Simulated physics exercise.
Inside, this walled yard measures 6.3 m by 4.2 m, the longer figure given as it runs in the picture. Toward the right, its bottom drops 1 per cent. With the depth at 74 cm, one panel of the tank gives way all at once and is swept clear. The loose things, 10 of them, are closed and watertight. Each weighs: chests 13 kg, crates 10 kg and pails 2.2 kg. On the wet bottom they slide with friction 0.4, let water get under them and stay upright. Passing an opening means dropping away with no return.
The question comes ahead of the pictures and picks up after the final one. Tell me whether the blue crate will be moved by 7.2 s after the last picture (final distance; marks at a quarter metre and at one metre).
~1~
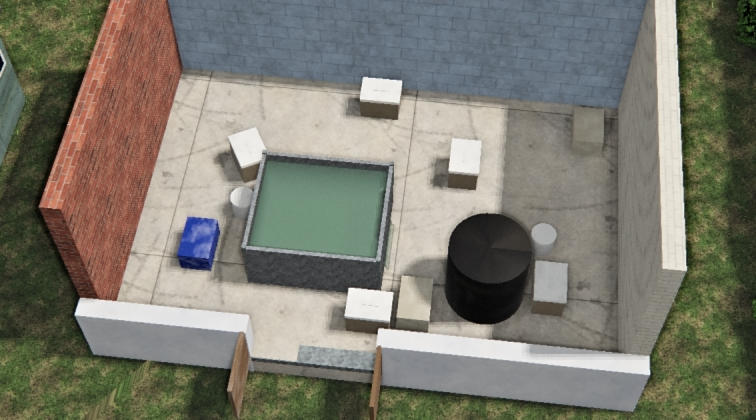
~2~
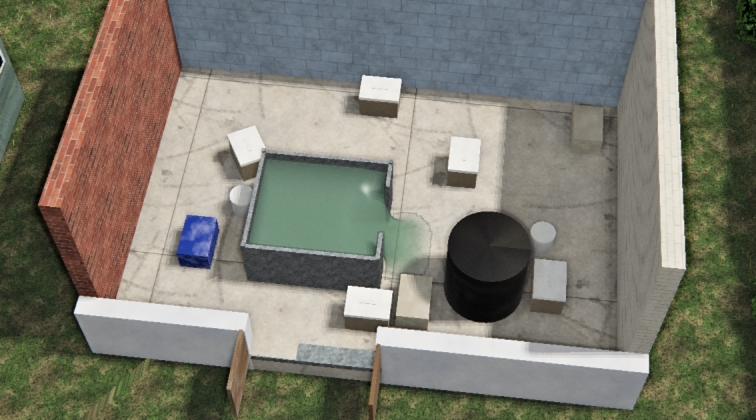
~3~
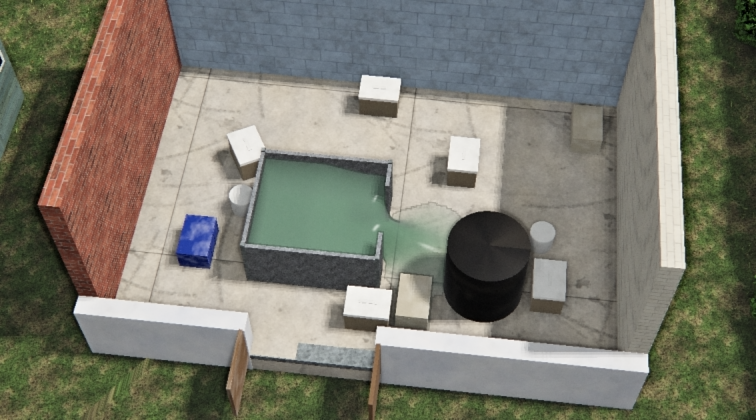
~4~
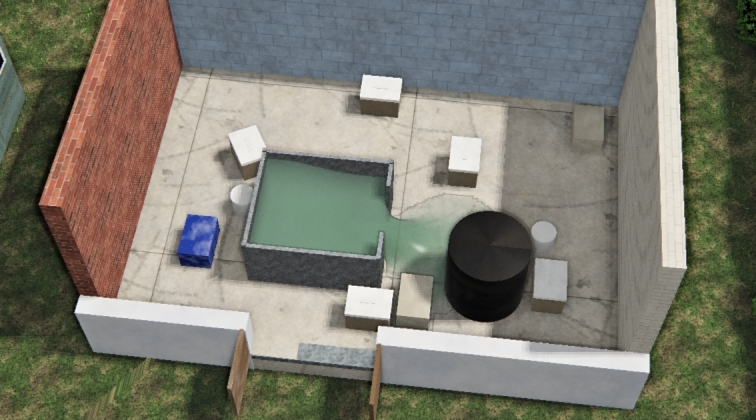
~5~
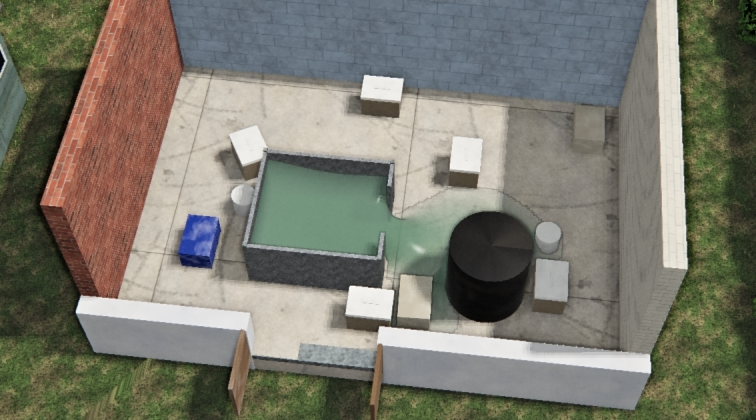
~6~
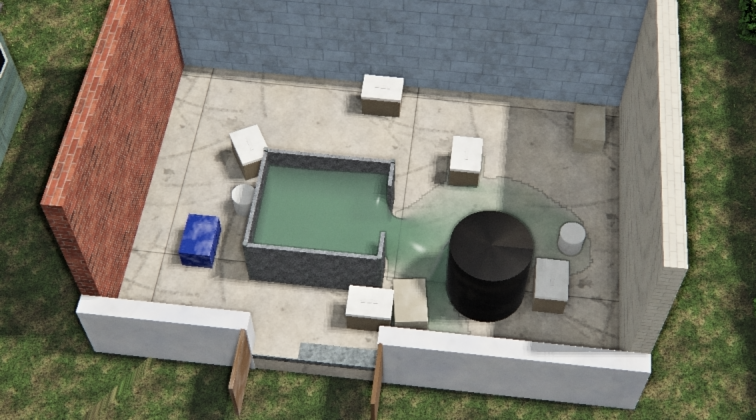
It will be left near its start.
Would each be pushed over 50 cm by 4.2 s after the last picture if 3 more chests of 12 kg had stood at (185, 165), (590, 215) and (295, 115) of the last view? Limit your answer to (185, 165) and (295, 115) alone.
Lab note - ordered: Below threshold / below threshold.
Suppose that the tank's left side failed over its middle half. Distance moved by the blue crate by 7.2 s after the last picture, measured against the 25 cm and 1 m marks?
Afterwards the blue crate is carried a long way.
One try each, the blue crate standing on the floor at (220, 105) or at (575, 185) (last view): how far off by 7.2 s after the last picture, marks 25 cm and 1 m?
Well, it scarcely moves on the first try and gets swept off on the second.
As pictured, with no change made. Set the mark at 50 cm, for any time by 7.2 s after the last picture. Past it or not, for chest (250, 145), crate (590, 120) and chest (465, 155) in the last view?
Within the limit, then beyond the limit, then within the limit.
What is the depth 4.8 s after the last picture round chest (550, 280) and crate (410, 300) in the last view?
Depths: Near 10 cm, then near 5 cm.
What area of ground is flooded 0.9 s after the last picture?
About 11.0 m2.
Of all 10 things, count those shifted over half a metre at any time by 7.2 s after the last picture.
The count comes to 5.
Then, 0.9 s after the last picture the blue crate is near (199, 234), 0.0 m from its start, aground; 0 of 10 are out; 2 afloat.
Then, 2.8 s after the last picture the blue crate is near (199, 234), 0.0 m from its start, aground; 0 of 10 are out; 3 afloat.
Then, 4.8 s after the last picture the blue crate is near (199, 234), 0.0 m from its start, aground; 0 of 10 are out; 3 afloat.
Then, 7.2 s after the last picture the blue crate is near (199, 234), 0.0 m from its start, aground; 0 of 10 are out; 4 afloat.
